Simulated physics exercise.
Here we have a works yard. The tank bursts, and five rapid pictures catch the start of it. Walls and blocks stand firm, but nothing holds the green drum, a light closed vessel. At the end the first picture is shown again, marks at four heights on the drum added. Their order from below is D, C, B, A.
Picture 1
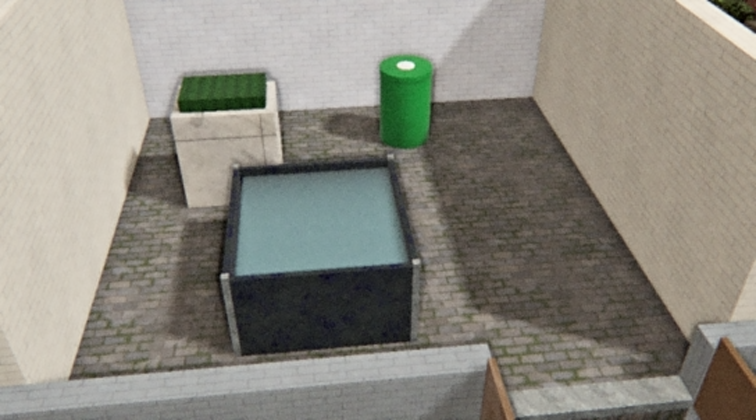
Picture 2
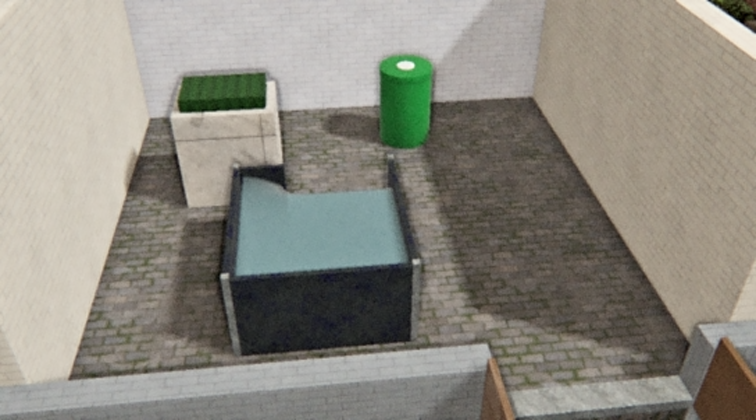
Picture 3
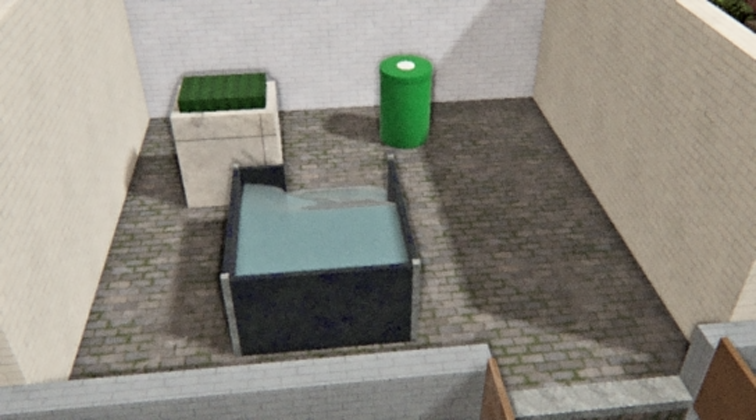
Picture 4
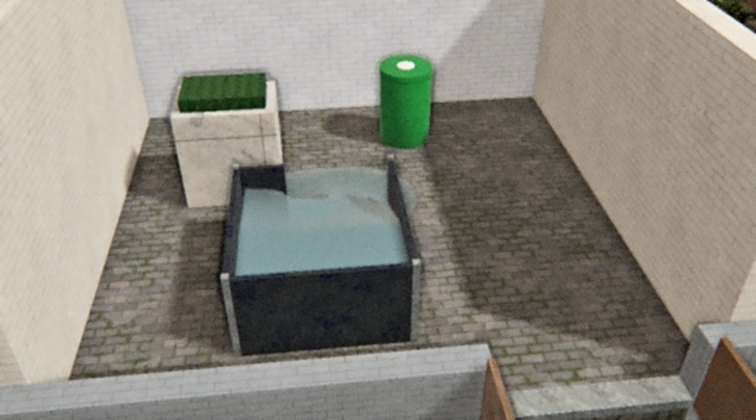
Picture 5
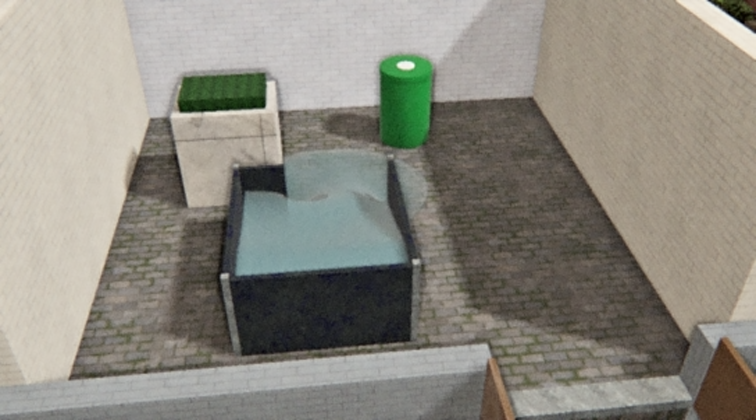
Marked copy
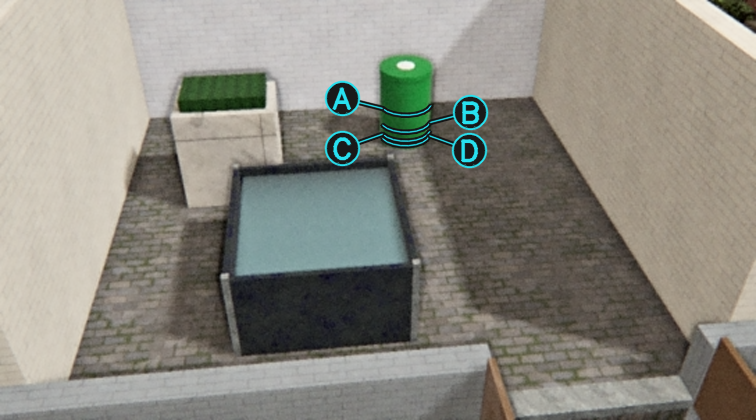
A large dark-sided tank full of pale blue-green water stands in a paved, walled works yard, seen from above by a still camera. A pale stone planter topped with clipped greenery sits behind it to the left, a green drum stands near the white back wall, and a low grey wall crosses the front. Part of the tank's back side disappears, and water slumps through the gap and spreads over the paving behind.
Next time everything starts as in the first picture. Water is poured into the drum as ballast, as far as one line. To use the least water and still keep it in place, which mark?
I would pick level A.
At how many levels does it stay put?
One of the four.
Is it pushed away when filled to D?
Yes, it does.
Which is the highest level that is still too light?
B it is.
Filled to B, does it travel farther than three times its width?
No, less.
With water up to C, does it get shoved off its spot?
Yes.
On the marked copy, A at (409, 115); B at (408, 132); C at (408, 141); D at (408, 145); from the bottom up D, C, B, A.
For level A, it does not move.
For level B, it is pushed about its own width away.
For level C, it is pushed about 4 times its own width away.
For level D, it is pushed about 6 times its own width away.
